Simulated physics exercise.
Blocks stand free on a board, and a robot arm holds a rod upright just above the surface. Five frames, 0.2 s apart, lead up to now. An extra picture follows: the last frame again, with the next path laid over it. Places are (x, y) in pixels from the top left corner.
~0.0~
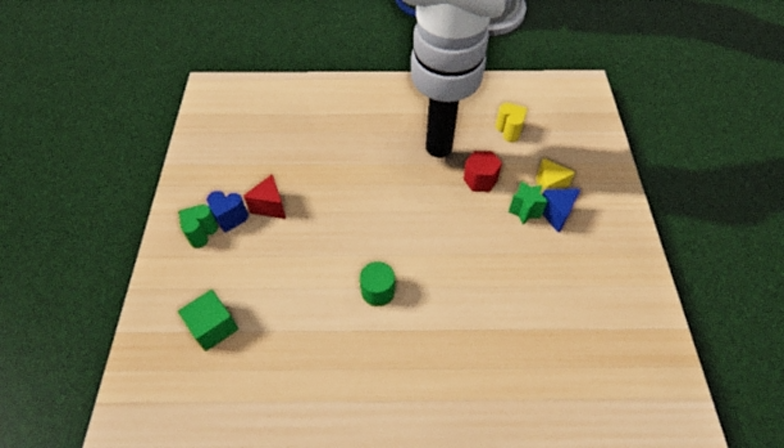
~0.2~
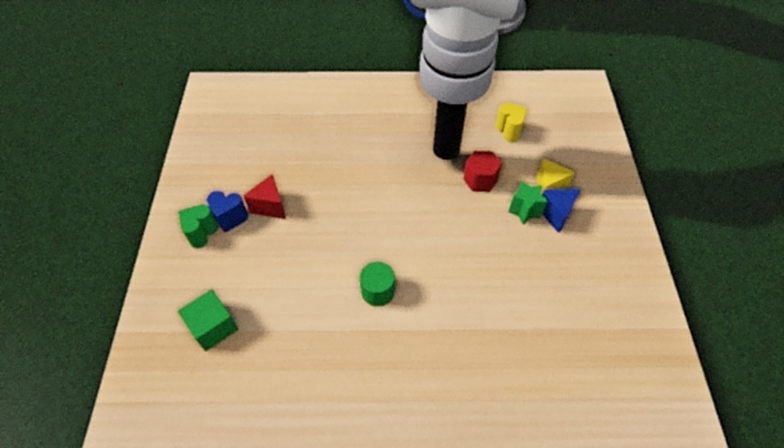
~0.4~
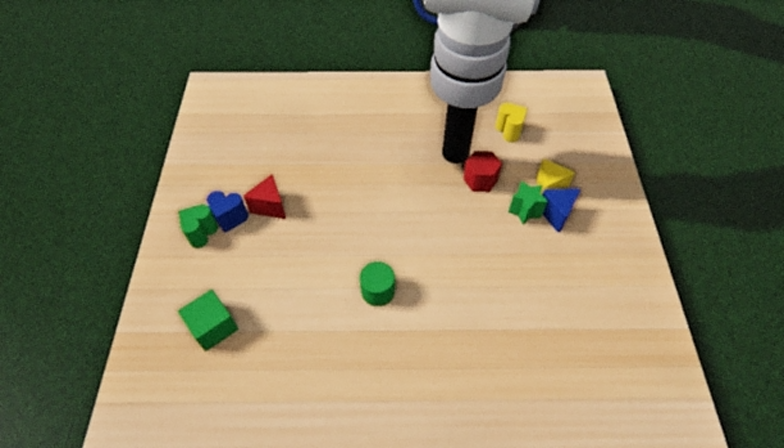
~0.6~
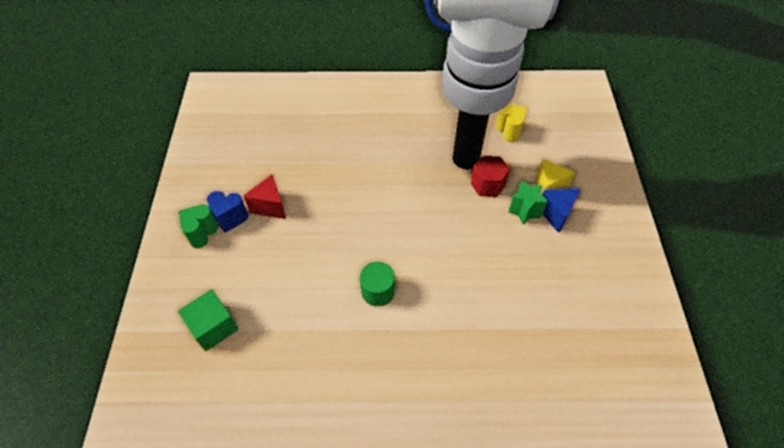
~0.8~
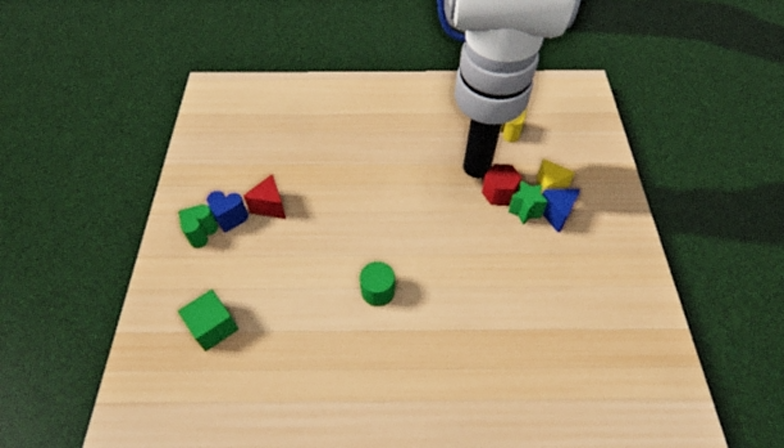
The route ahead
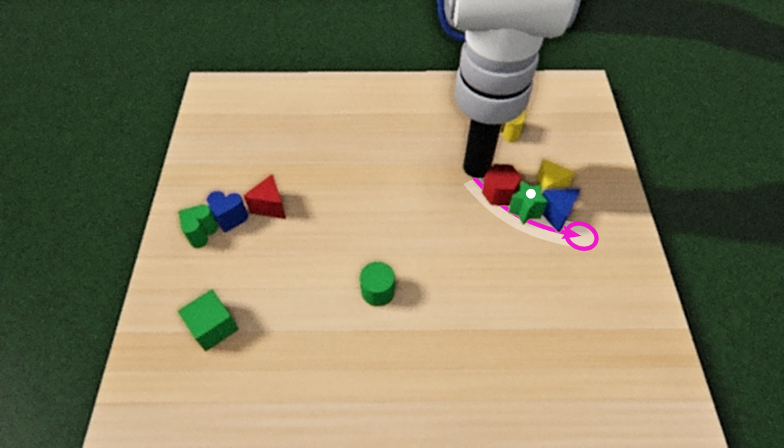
The footage shows coloured blocks scattered on a wooden board as a robot arm moves its black rod rightward and slightly toward the viewer, then pushes the red hexagonal block a short way toward the green star block.
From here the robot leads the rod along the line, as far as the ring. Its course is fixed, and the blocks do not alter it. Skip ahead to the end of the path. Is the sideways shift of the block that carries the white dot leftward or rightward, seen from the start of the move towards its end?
Rightward.
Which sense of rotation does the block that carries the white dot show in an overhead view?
The block spins clockwise.
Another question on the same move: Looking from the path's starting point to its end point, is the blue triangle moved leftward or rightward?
Displaced left.
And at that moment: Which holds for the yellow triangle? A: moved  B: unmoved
Letter B.
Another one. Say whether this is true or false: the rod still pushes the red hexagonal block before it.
My answer: True.
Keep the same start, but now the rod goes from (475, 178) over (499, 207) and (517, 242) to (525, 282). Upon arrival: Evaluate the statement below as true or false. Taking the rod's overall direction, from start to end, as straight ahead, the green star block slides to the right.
That statement is not accurate.
The drawn path runs from (475, 178) over (502, 205) and (538, 225) to (581, 236); the dot is on the green star block.
What follows on the original path. One third of the way, rod (505, 195); red hexagonal block (537, 200), turned 20° anticlockwise; green star block (565, 215); blue triangle (598, 212), turned 20° anticlockwise.
Two thirds of the way, rod (544, 216); red hexagonal block (576, 224); green star block (602, 244), turned 15° clockwise; blue triangle (621, 220), turned 100° anticlockwise.
At the end, rod (587, 226); red hexagonal block (616, 242), turned 25° clockwise; green star block (629, 269), turned 45° clockwise; yellow triangle not moved; blue triangle (631, 221), turned 130° anticlockwise.
